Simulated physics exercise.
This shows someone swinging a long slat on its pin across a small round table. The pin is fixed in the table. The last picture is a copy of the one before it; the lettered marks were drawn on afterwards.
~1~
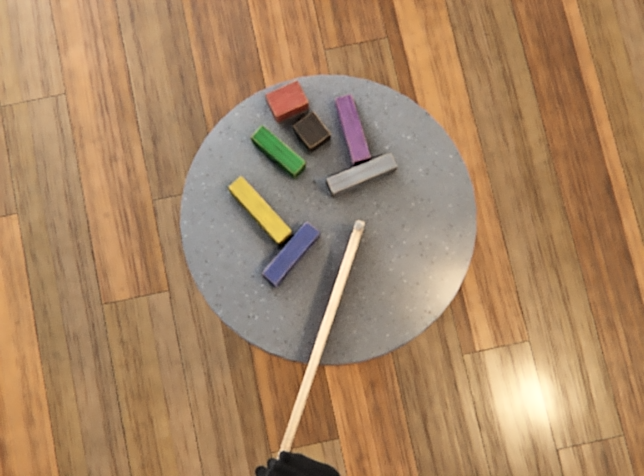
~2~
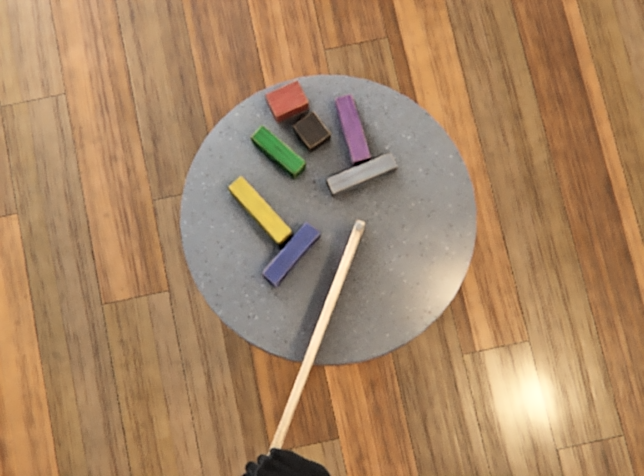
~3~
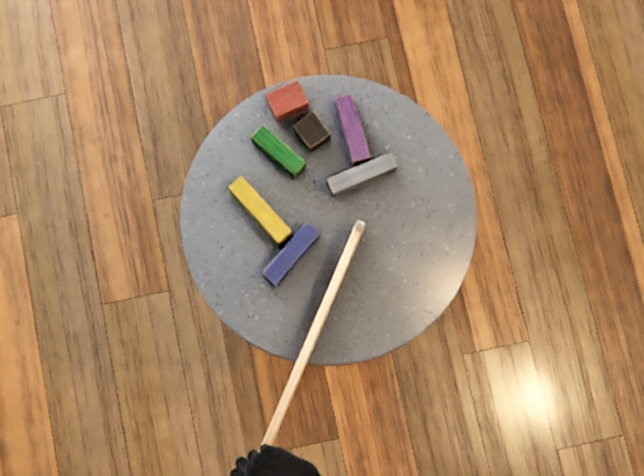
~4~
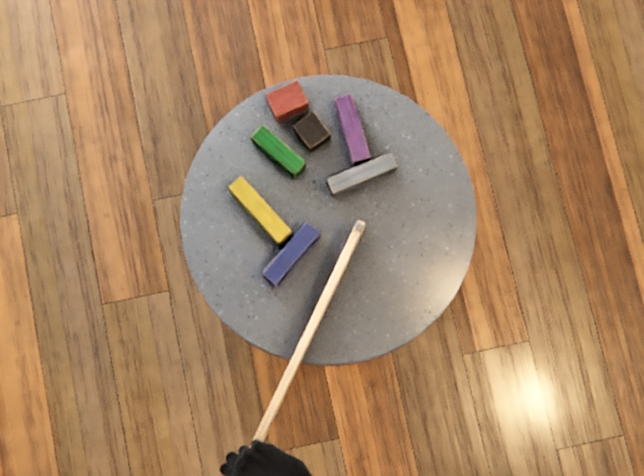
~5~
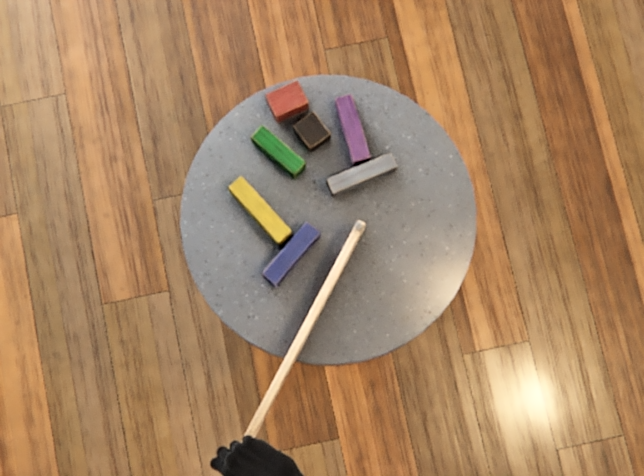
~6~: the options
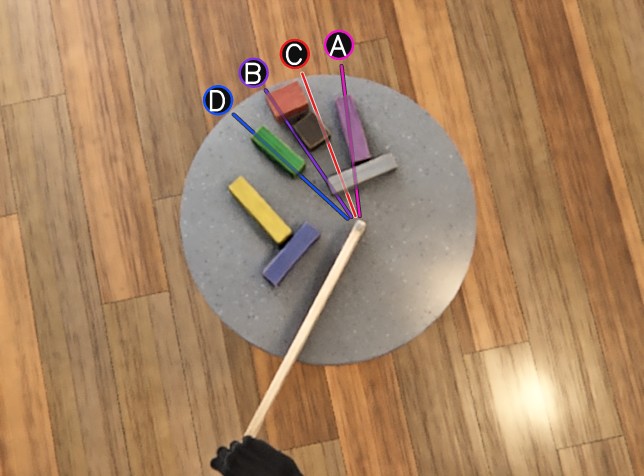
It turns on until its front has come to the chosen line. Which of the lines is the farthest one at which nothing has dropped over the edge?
It should halt at D.
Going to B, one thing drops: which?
It is the red block.
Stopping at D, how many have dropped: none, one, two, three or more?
In all, none.
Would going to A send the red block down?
Yes.
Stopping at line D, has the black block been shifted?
Yes.
On the copy, A at (350, 140); B at (308, 153); C at (329, 144); D at (290, 166).
On D. First, arm (272, 266); yellow bar (259, 208); blue bar (287, 247).
Then, arm (267, 205); yellow bar (255, 176); blue bar (293, 202).
Finally, arm (290, 165); red block (296, 85); black block (325, 107); nothing has fallen.
By contrast, A drops the black block and red block; B drops the red block; C drops the black block and red block.
